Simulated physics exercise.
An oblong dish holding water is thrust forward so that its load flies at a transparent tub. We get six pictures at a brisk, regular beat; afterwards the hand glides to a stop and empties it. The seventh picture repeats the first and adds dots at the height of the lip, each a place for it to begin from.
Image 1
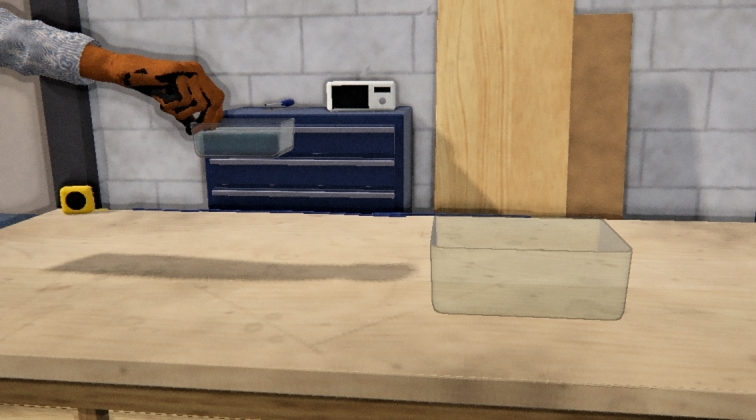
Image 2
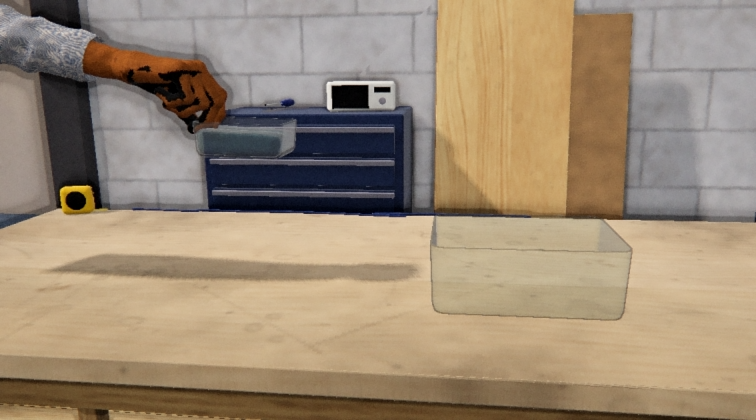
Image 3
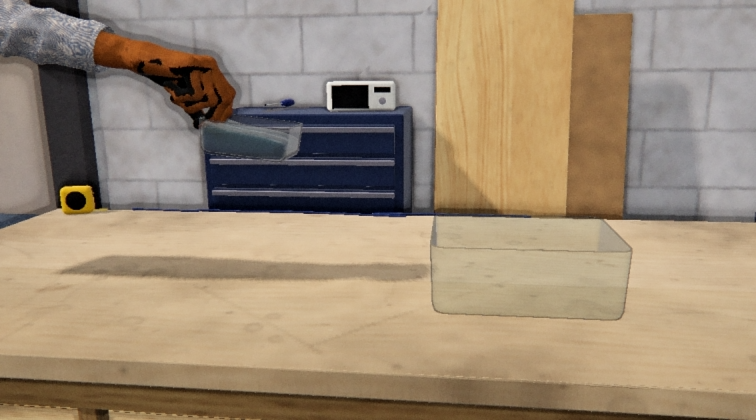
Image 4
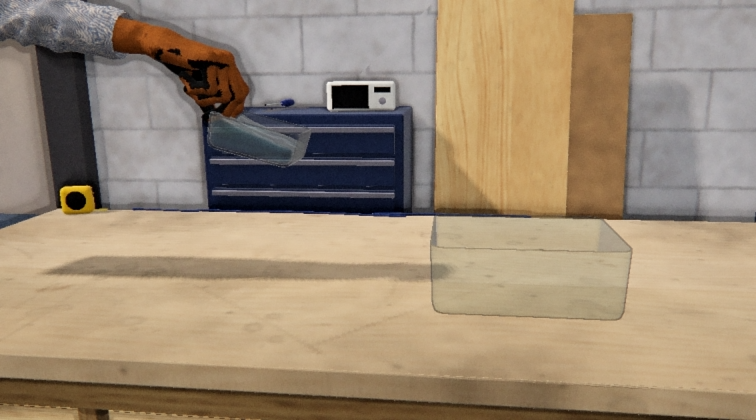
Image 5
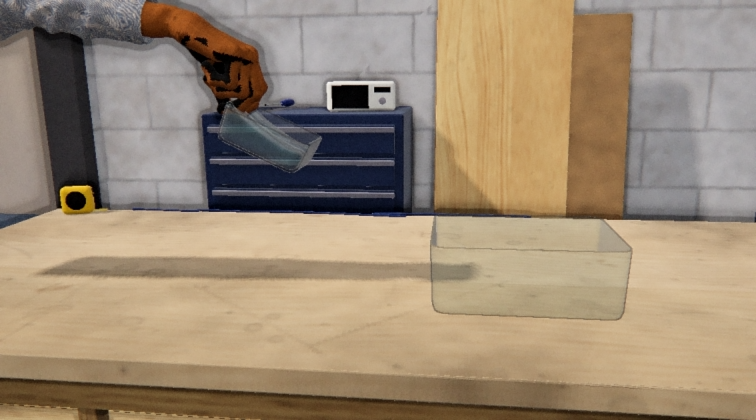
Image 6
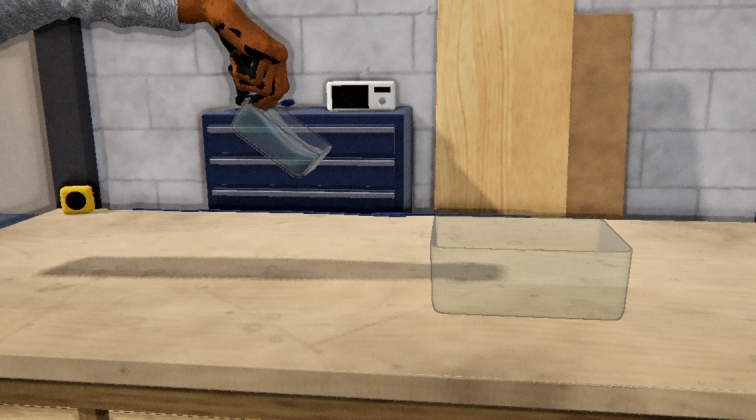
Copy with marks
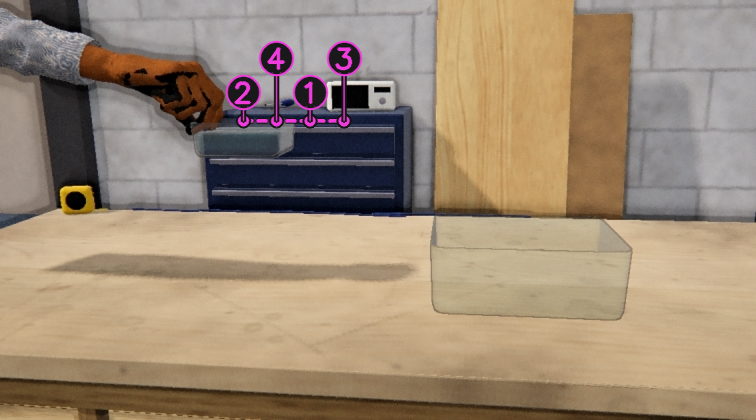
An orange-gloved hand with a grey sleeve holds a small transparent dish of bluish water at upper left, seen from a fixed, level view across a workshop bench. A clear, empty-looking tub sits on the pale wooden tabletop at right, before blue drawers, wooden boards and a grey block wall. The hand moves rightward, steadily tilting the dish's right end downward, while its shadow slides right across the table.
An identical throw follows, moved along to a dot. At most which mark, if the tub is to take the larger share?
Choose 1.
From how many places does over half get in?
Two of them.
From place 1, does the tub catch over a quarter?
Yes, it does.
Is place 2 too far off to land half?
Yes.
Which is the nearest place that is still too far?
The answer is 4.
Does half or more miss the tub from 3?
No, that is safe.
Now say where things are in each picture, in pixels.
The first picture shows upright, lip at (286, 120); tub from (432, 311) to (623, 319); nothing has left yet.
The second picture shows upright, lip at (288, 122); nothing has left yet.
The third picture shows tipped about 7°, lip at (294, 126); nothing has left yet.
The fourth picture shows tipped about 15°, lip at (304, 132); nothing has left yet.
The fifth picture shows tipped about 25°, lip at (314, 140); nothing has left yet.
The sixth picture shows tipped about 37°, lip at (325, 149); nothing has left yet.
In magenta, 1 at (310, 120); 2 at (243, 120); 3 at (344, 120); 4 at (276, 120).
Choosing 1, about 77 % lands in the tub, 18 % falls short and 5 % goes beside or beyond.
Choosing 2, about 0 % lands in the tub, 96 % falls short and 4 % goes beside or beyond.
Choosing 3, about 84 % lands in the tub, 6 % falls short and 10 % goes beside or beyond.
Choosing 4, about 18 % lands in the tub, 76 % falls short and 7 % goes beside or beyond.
